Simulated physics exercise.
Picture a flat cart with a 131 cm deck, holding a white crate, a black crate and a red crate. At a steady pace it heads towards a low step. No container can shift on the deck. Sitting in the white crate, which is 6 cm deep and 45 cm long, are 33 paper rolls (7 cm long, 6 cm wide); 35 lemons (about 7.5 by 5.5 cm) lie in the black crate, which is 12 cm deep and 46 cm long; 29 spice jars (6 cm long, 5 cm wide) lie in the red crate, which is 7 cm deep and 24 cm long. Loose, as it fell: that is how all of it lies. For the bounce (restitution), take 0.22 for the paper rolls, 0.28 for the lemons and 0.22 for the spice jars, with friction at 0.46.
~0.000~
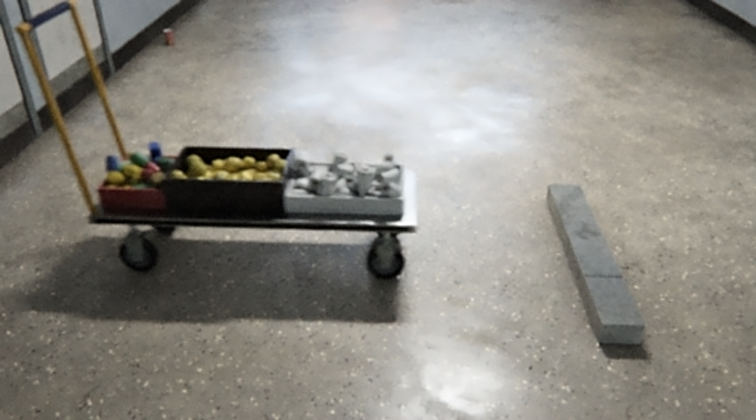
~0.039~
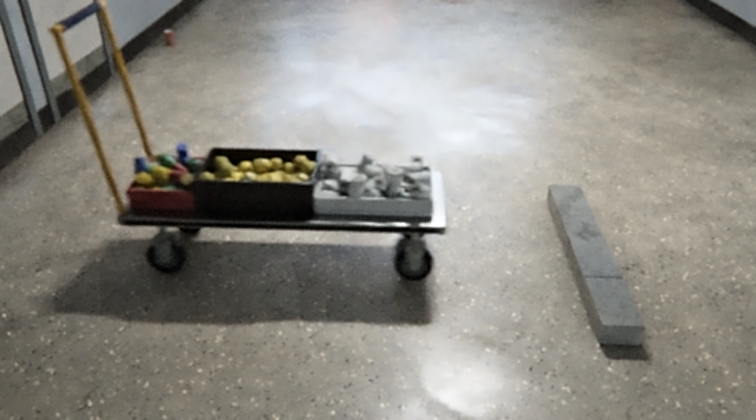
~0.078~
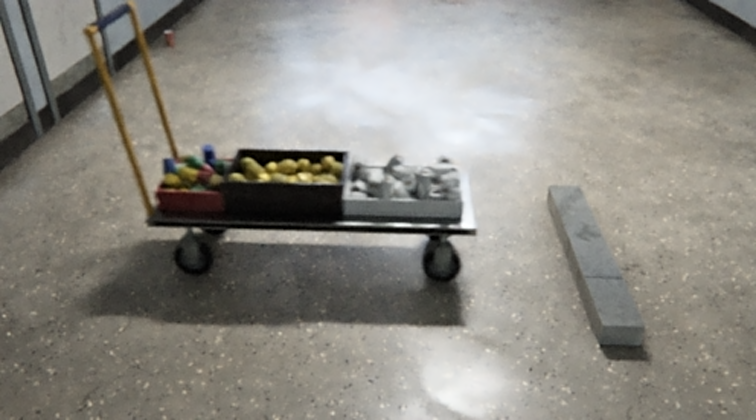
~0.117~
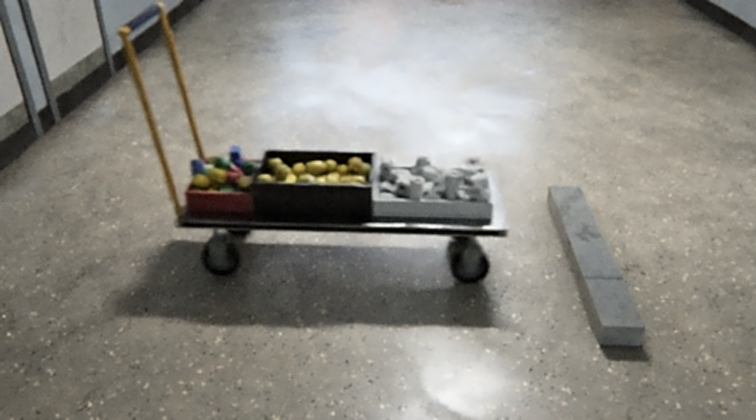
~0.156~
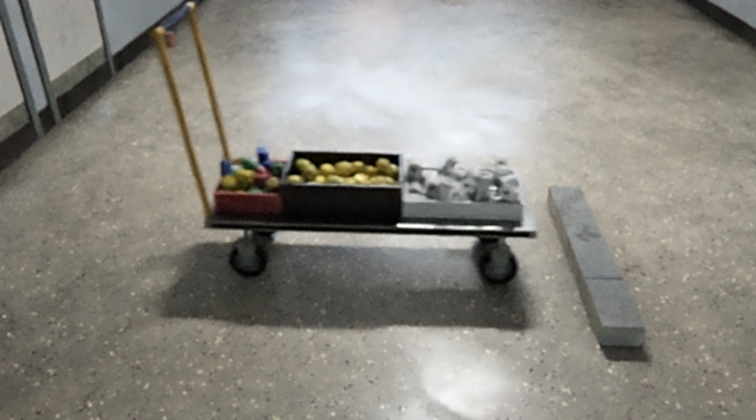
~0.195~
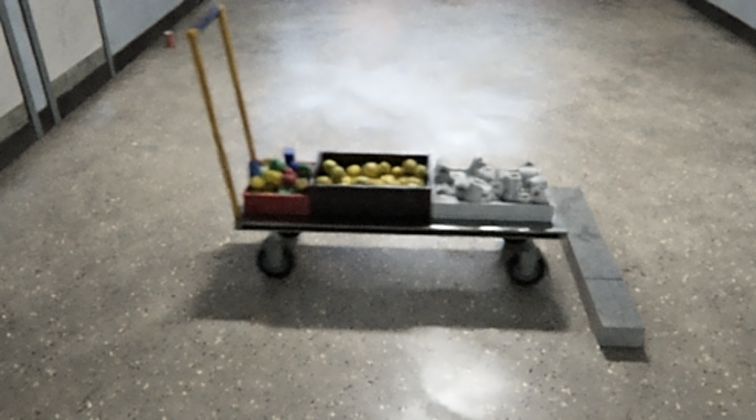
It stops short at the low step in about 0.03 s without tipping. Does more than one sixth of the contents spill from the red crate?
Yes.
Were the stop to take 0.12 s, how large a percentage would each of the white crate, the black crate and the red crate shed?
Result - white crate: 30 percent, black crate: 0 percent, red crate: 10 percent.
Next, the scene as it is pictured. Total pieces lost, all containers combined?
Total: Around 20.
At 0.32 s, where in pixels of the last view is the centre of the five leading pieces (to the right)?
Near (609, 177).
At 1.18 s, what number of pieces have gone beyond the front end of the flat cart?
About 12.
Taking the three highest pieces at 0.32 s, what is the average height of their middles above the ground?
Around 52 centimetres.
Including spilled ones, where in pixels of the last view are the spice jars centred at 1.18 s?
Close to (314, 184).
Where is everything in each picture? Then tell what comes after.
In the first frame (each is followed by its nearest rim corner in this view), red crate, (159, 190); white crate, (401, 198); 72 cm short of the stop; none out.
In the second frame, red crate, (189, 191); white crate, (431, 200); 60 cm short of the stop.
In the third frame, red crate, (218, 192); white crate, (461, 201); 49 cm short of the stop.
In the fourth frame, red crate, (247, 193); white crate, (491, 202); 37 cm short of the stop.
In the fifth frame, red crate, (276, 195); white crate, (521, 203); 25 cm short of the stop.
In the sixth frame, red crate, (306, 196); white crate, (551, 205); 14 cm short of the stop; none out.
After 0.22 s, impact.
After 0.32 s, white crate 28 in, 5 out, black crate 35 in, 0 out and red crate 28 in, 1 out.
After 0.44 s, white crate 26 in, 7 out, black crate 35 in, 0 out and red crate 23 in, 6 out.
After 0.68 s, white crate 22 in, 11 out, black crate 33 in, 2 out and red crate 20 in, 9 out.
When it is over (at 1.18 s), white crate 22 in, 11 out, black crate 33 in, 2 out and red crate 20 in, 9 out. Asked share, 9 of 29, 31 per cent.
